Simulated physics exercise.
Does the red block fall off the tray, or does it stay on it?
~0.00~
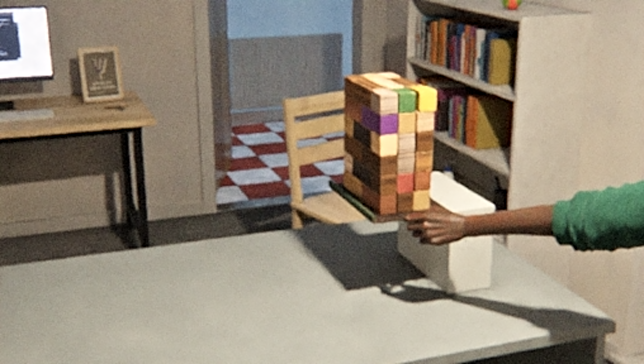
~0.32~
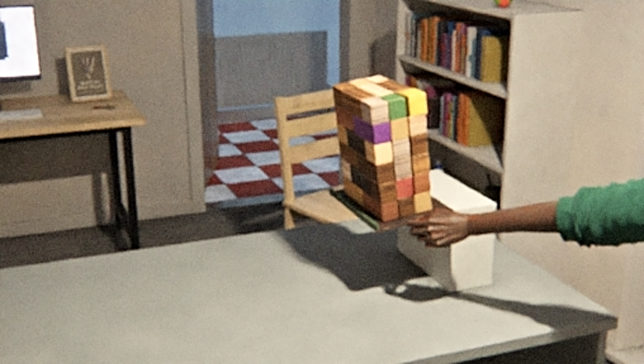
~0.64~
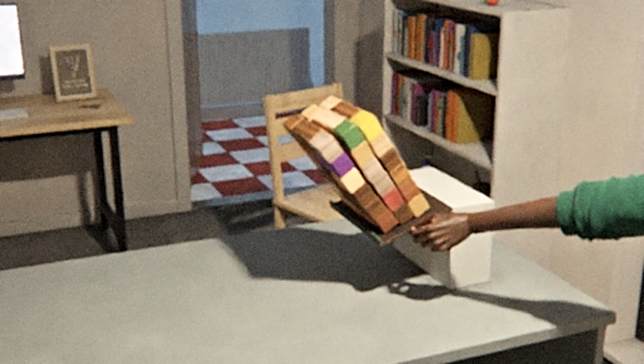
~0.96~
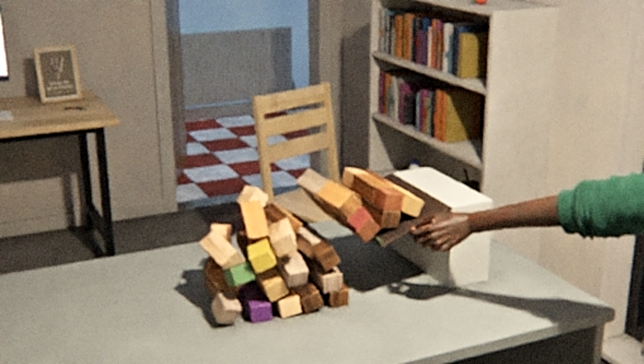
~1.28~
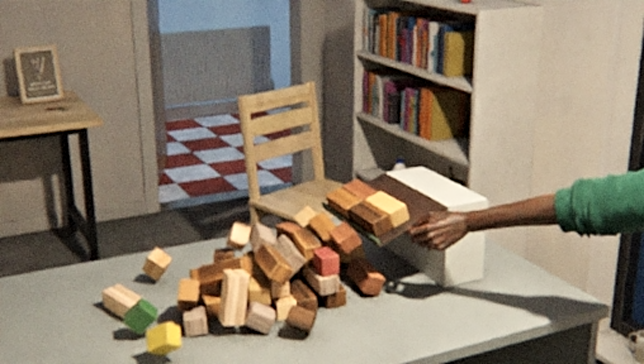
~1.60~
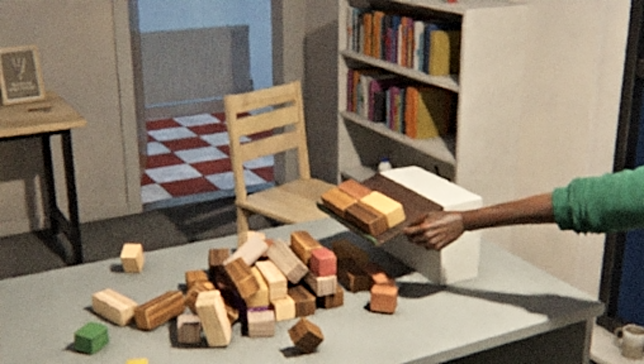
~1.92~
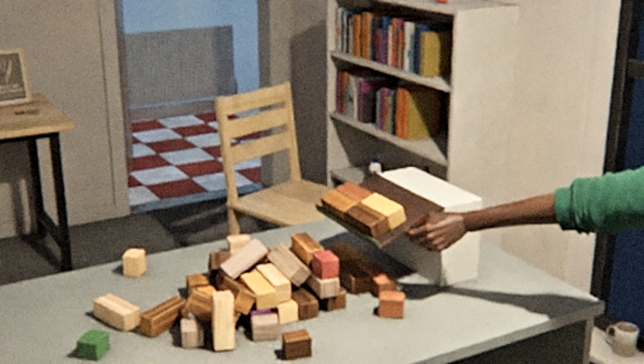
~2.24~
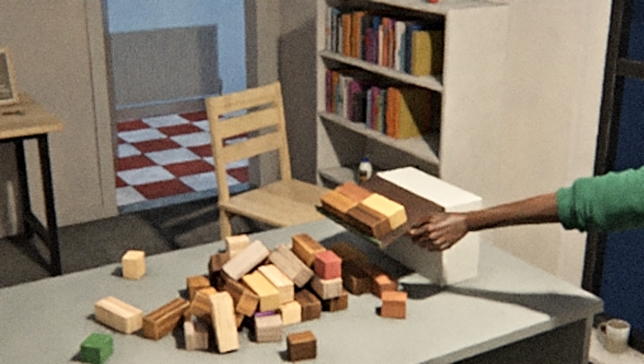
The red block falls off the tray and comes to rest among the heap of blocks on the table.
